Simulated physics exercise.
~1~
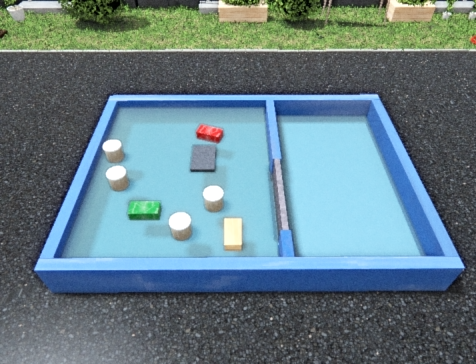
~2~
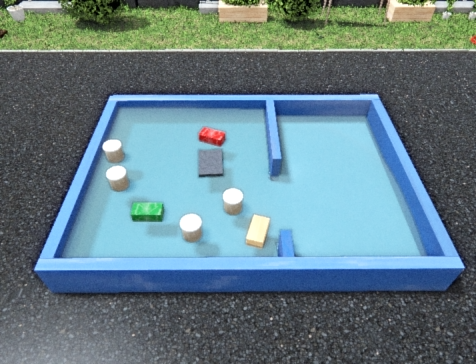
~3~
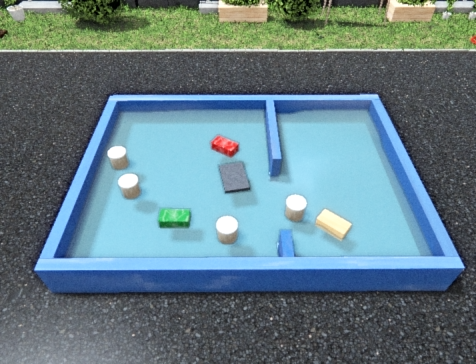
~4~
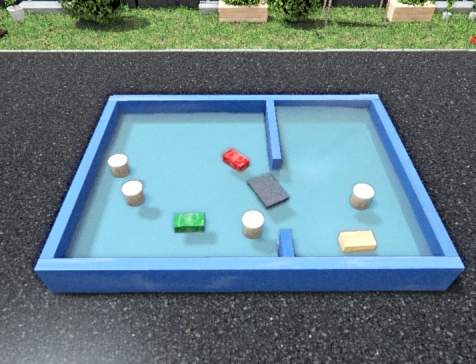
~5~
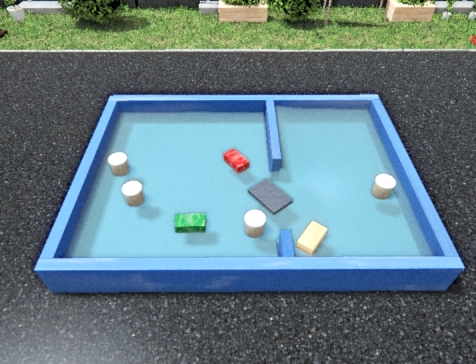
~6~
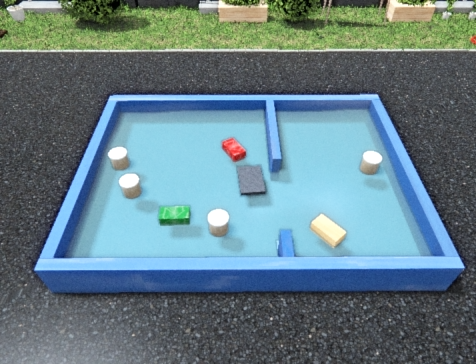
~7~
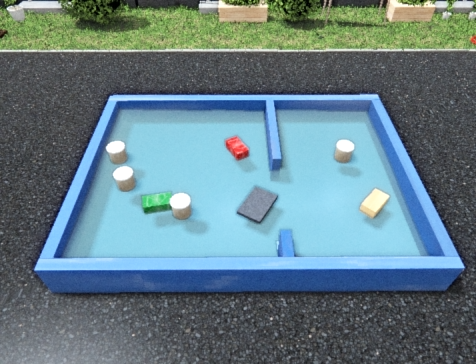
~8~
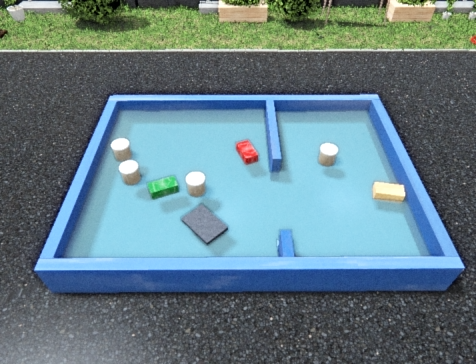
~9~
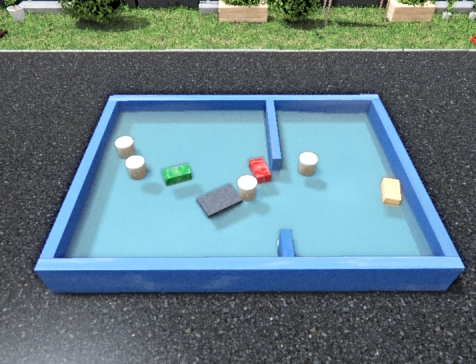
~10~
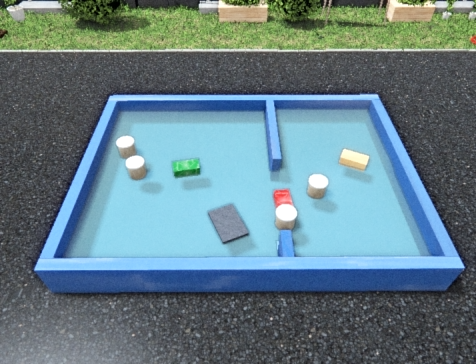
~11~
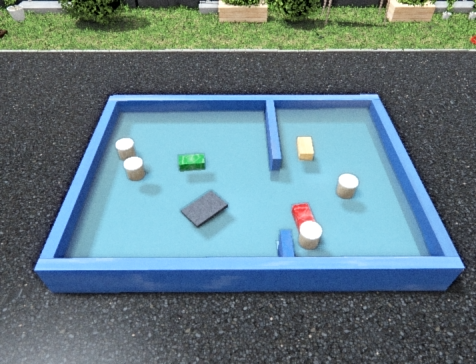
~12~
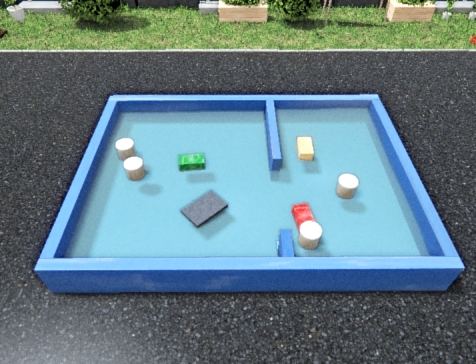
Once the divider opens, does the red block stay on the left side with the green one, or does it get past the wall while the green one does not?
The red block drifts through the gap and ends just beyond the dividing wall. The green block stays afloat on the left side.
Blue basin on dark paving, its divider opening and floating pails and blocks drifting, the red crossing right, the green staying left.
